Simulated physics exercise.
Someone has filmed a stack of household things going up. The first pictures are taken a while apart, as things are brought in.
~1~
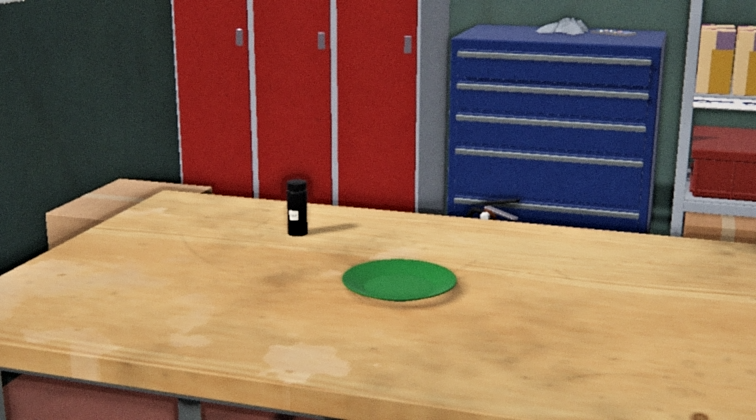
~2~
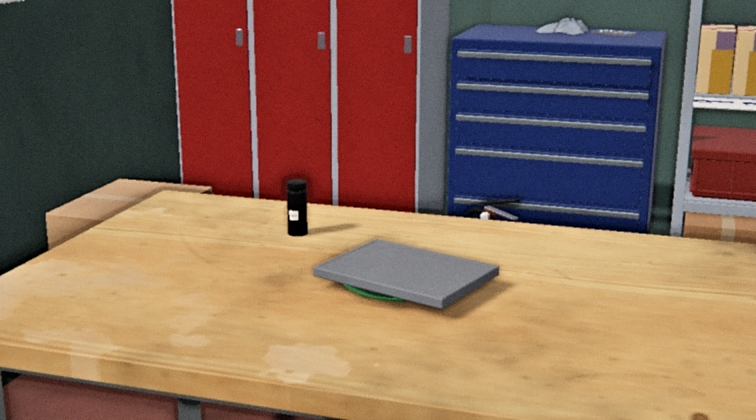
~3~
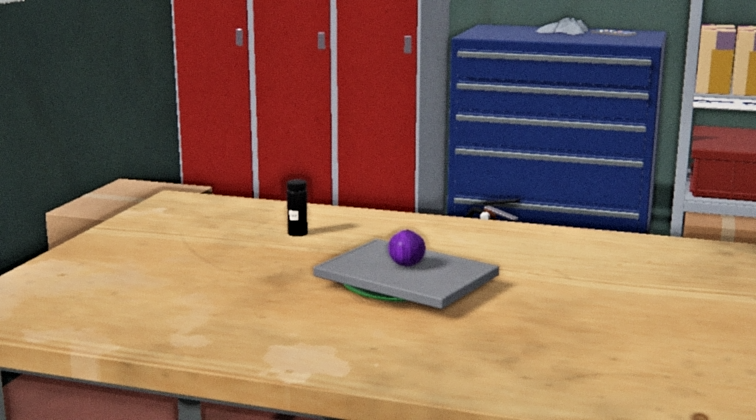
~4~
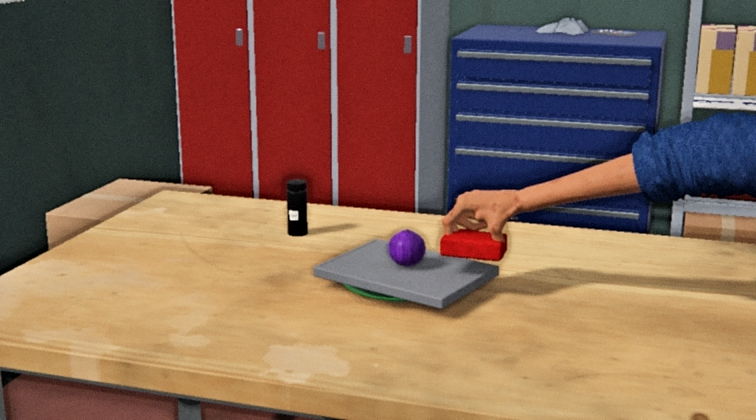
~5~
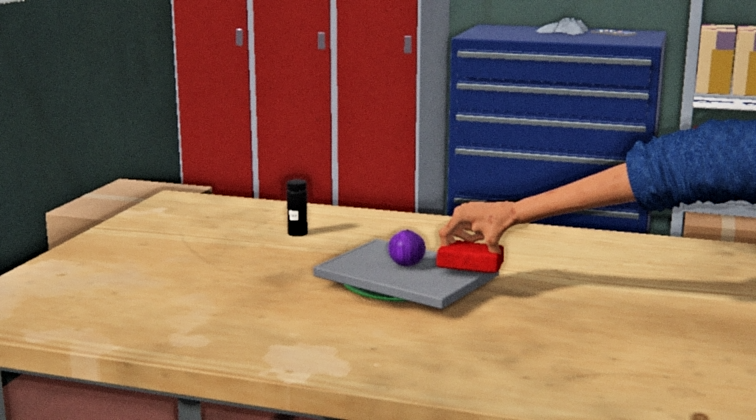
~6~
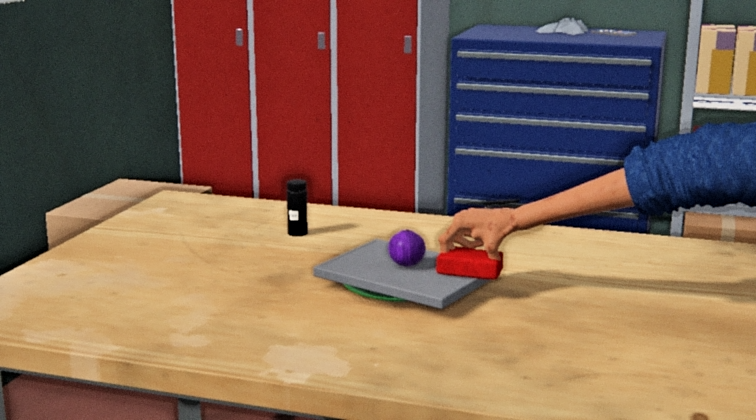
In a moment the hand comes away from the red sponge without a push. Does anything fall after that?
Outcome: The pile stays up.
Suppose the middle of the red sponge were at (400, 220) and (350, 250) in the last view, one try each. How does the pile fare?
First, it gives way; second, it keeps its balance.
Then, 0.20 s on from there, no change.
Then, 0.50 s on from there, red sponge resting near (470, 263).
In the end, all 5 unmoved. At the end, from the last picture's camera, red sponge near (470, 263). The pile holds.
